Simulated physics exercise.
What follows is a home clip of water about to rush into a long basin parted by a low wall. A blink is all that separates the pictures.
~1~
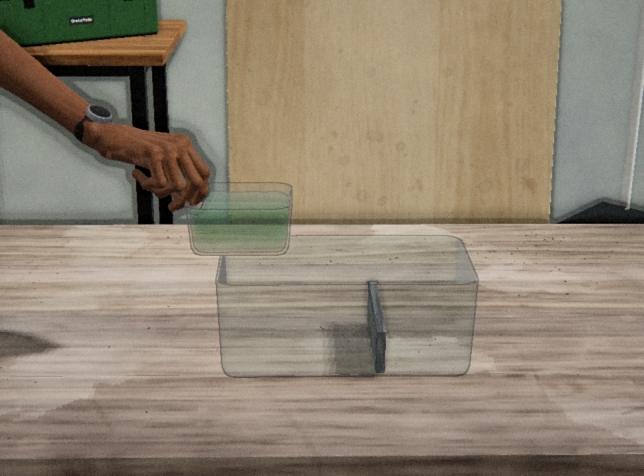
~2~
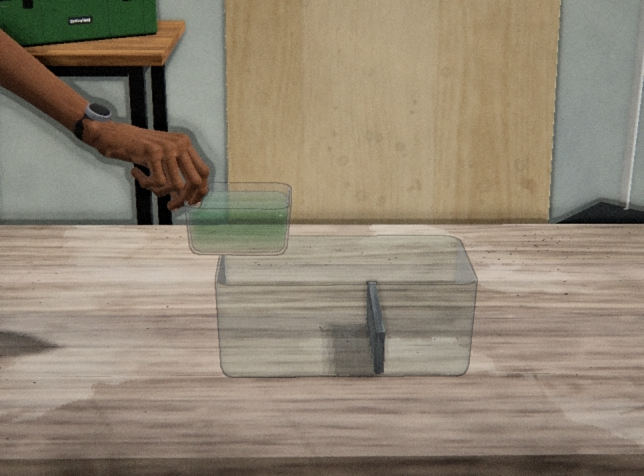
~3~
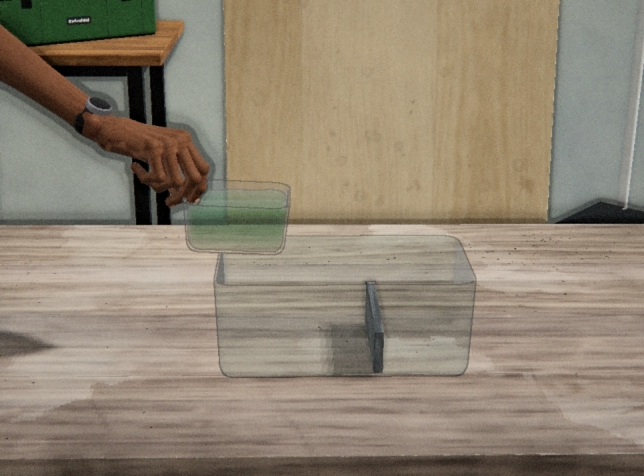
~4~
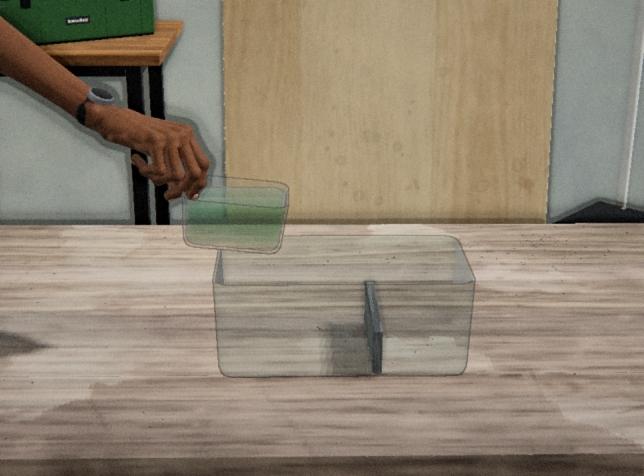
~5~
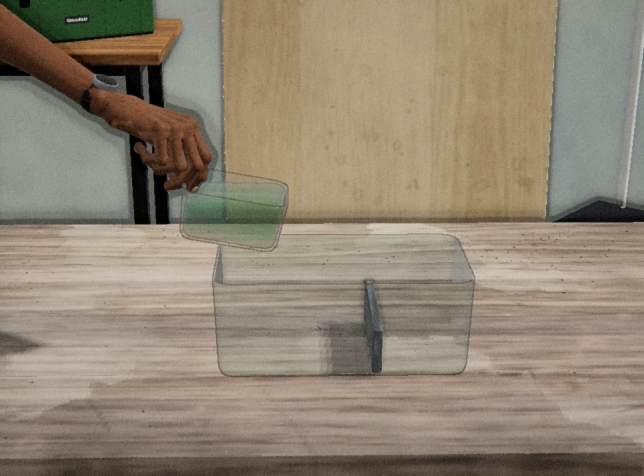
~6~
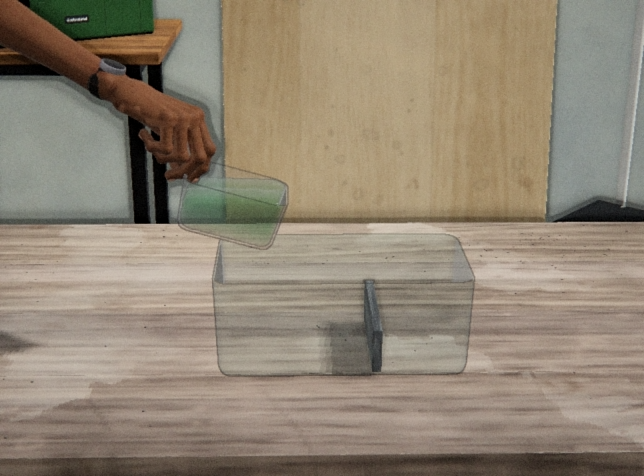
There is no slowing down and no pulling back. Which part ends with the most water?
Oh, the chamber to the left is the one that fills up most.
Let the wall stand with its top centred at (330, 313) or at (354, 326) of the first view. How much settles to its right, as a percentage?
The first position gives around 90 percent, the second around 70 percent.
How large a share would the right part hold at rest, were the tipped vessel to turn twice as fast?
Around 40 in a hundred.
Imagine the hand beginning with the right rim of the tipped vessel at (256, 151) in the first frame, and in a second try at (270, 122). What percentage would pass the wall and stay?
Roughly 0 per cent, and 25 per cent.
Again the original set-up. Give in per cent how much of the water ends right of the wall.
About 15 per cent.
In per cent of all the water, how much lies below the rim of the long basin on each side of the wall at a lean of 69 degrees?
About 25 per cent on the left and 0 on the right.
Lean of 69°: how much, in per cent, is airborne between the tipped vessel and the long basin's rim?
Airborne fraction: Approx. 35 %.
A moment on, the tilt is 69° and 41 per cent is still to pour, 23 is left of the wall and 0 right of it.
Next, the tilt is 97° and 7 per cent is still to pour, 70 is left of the wall and 16 right of it.
Then the tilt is 101° and 0 per cent is still to pour, 82 is left of the wall and 16 right of it.
Later the tilt is 101° and 0 per cent is still to pour, 83 is left of the wall and 16 right of it.
In the end 83 per cent lies left of the wall, 16 right of it and 1 outside.
